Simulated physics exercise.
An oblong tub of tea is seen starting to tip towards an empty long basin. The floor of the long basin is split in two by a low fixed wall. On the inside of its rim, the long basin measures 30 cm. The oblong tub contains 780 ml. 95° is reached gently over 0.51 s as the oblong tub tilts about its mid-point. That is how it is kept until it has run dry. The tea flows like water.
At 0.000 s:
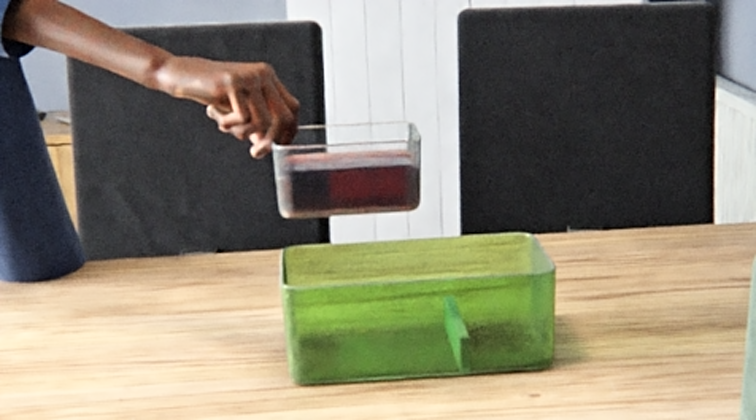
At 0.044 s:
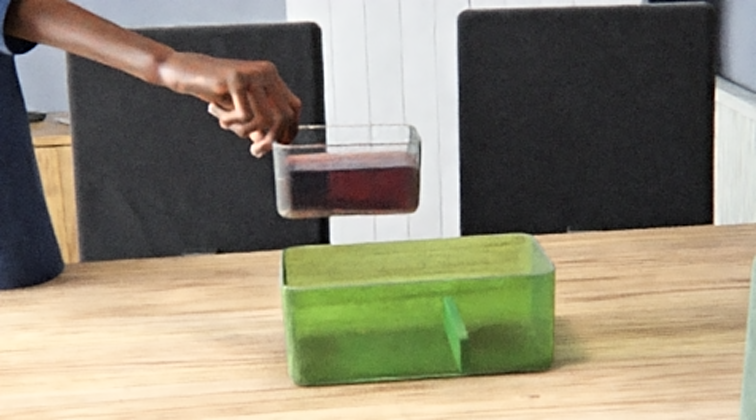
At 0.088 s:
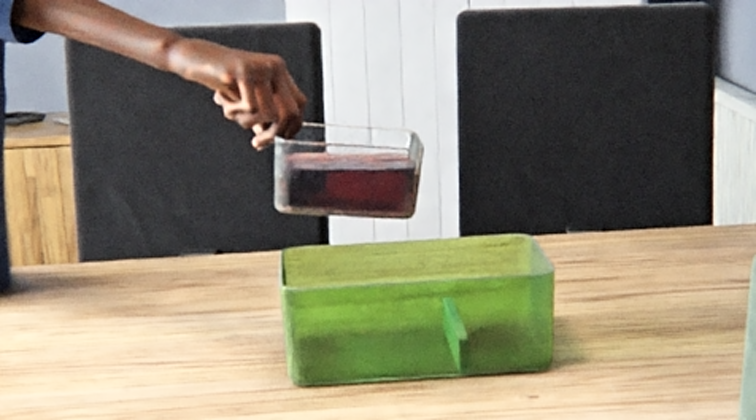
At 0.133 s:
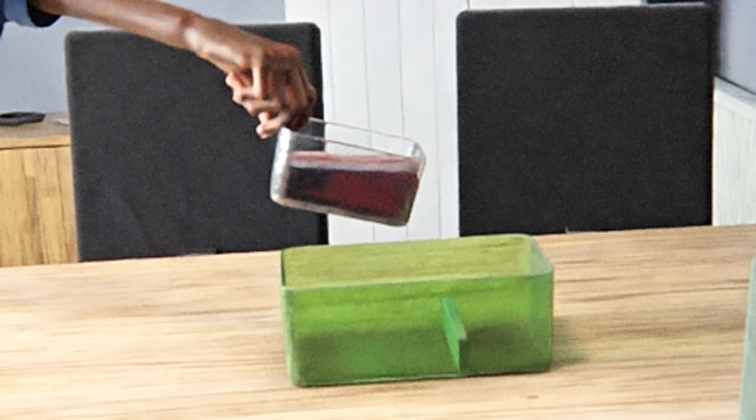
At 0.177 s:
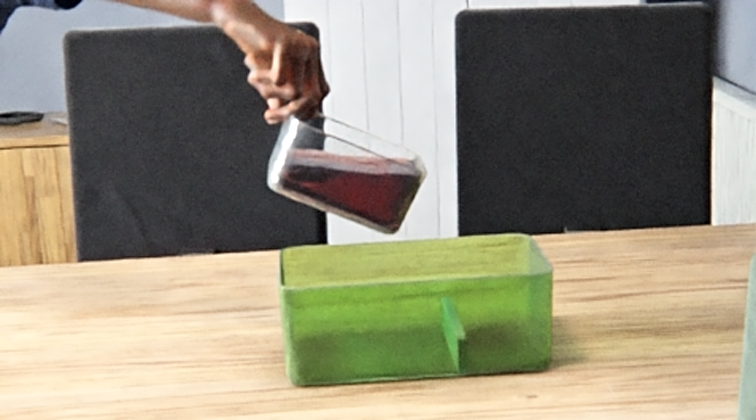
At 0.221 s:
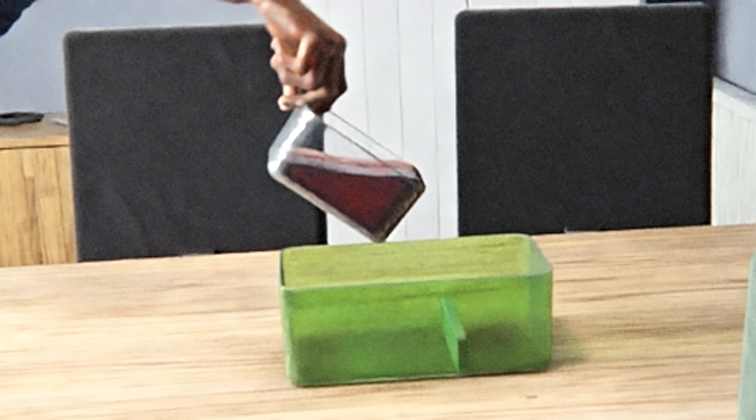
The video shows a hand holding a clear oblong tub of dark reddish liquid above a long green basin on a wooden table, then gradually tilting the tub steeply, its right end lowering toward the basin.
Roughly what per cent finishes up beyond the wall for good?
Roughly 43 per cent.
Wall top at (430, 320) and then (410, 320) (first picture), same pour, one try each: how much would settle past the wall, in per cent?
Roughly 70 per cent, then 80 per cent.
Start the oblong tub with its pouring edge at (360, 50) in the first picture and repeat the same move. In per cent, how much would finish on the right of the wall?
It would then come to around 10 percent.
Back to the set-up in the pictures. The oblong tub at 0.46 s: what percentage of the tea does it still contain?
Portion remaining: Approx. 26 per cent.
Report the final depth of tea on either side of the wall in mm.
Final levels - left approx 14 mm, right approx 22 mm.
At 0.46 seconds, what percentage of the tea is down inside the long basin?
About 42%.
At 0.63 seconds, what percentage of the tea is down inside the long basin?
That comes to about 78 percent.
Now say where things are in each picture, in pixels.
The first frame shows tilt 0°; pouring edge (416, 132); surface from (279, 164) to (415, 157); the long basin's rim runs from (282, 269) to (544, 253); the wall's top is at (456, 317).
The second frame shows tilt 2°; pouring edge (417, 135); surface from (279, 165) to (414, 159).
The third frame shows tilt 7°; pouring edge (419, 142); surface from (278, 164) to (415, 160).
The fourth frame shows tilt 15°; pouring edge (422, 153); surface from (277, 162) to (416, 163).
The fifth frame shows tilt 26°; pouring edge (422, 166); surface from (275, 158) to (417, 166).
The sixth frame shows tilt 38°; pouring edge (421, 182); surface from (272, 154) to (416, 171); 1 per cent is over the edge.
After 0.46 s the tilt is 93° and 26 per cent is still to pour, 13 is left of the wall and 29 right of it.
After 0.63 s the tilt is 95° and 8 per cent is still to pour, 35 is left of the wall and 42 right of it.
After 0.81 s the tilt is 95° and 4 per cent is still to pour, 47 is left of the wall and 44 right of it.
After 1.01 s the tilt is 95° and 1 per cent is still to pour, 52 is left of the wall and 43 right of it.
In the end 54 per cent lies left of the wall, 43 right of it and 3 outside.
